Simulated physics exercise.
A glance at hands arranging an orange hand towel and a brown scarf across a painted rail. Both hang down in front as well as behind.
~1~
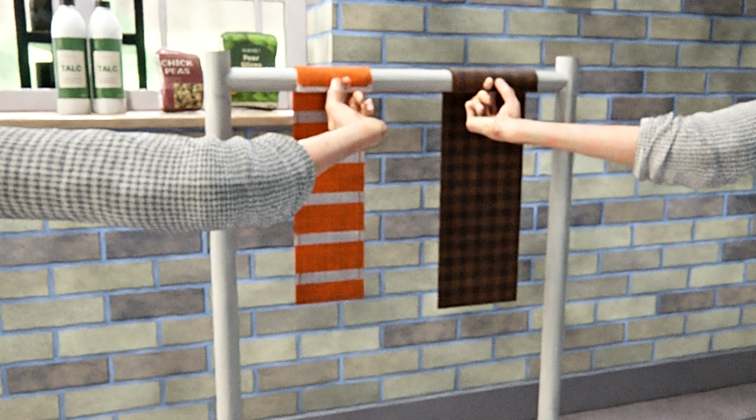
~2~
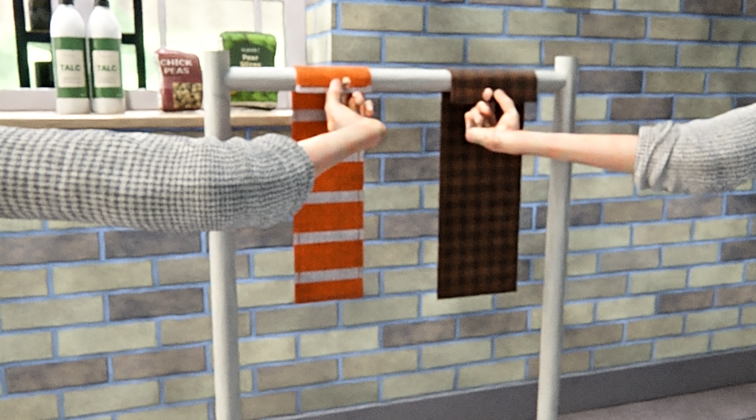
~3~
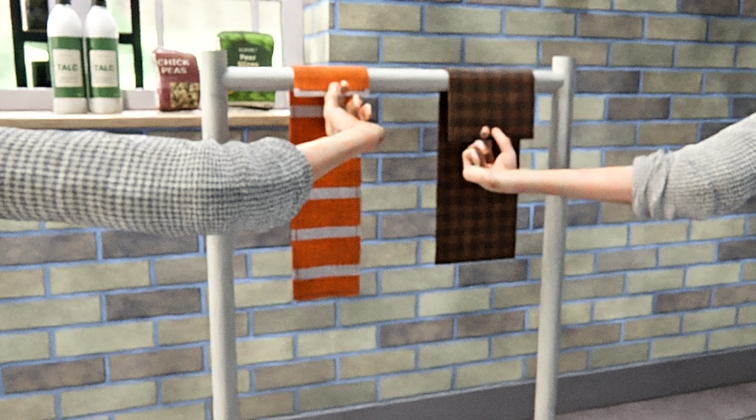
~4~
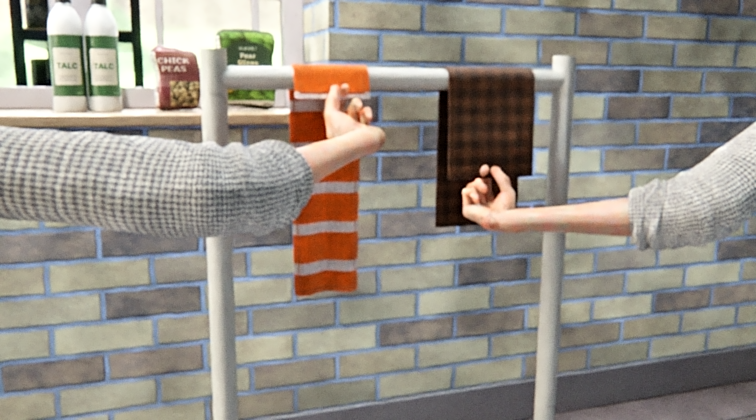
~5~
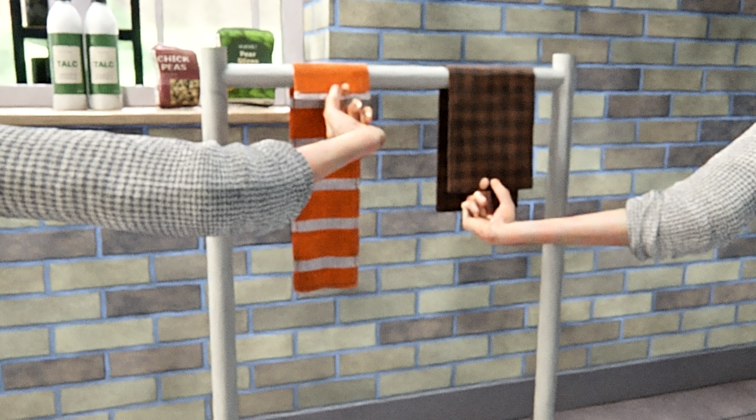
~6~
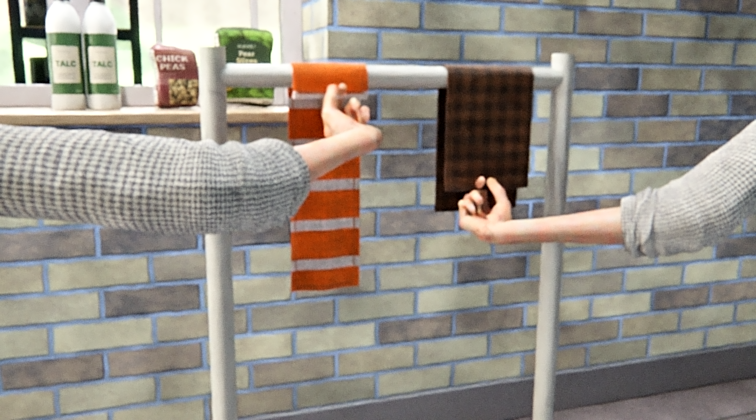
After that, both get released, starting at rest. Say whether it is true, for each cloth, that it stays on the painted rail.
Orange hand towel: False, it slides off; brown scarf: True.
Then, 0.56 s on from there, hand towel clear of the rail and dropping; scarf as it was left.
Then, 0.88 s on from there, hand towel in a heap on the floor; scarf as it was left.
In the end, hand towel in a heap on the floor; scarf as it was left. The orange hand towel slides off and the brown scarf hangs there.
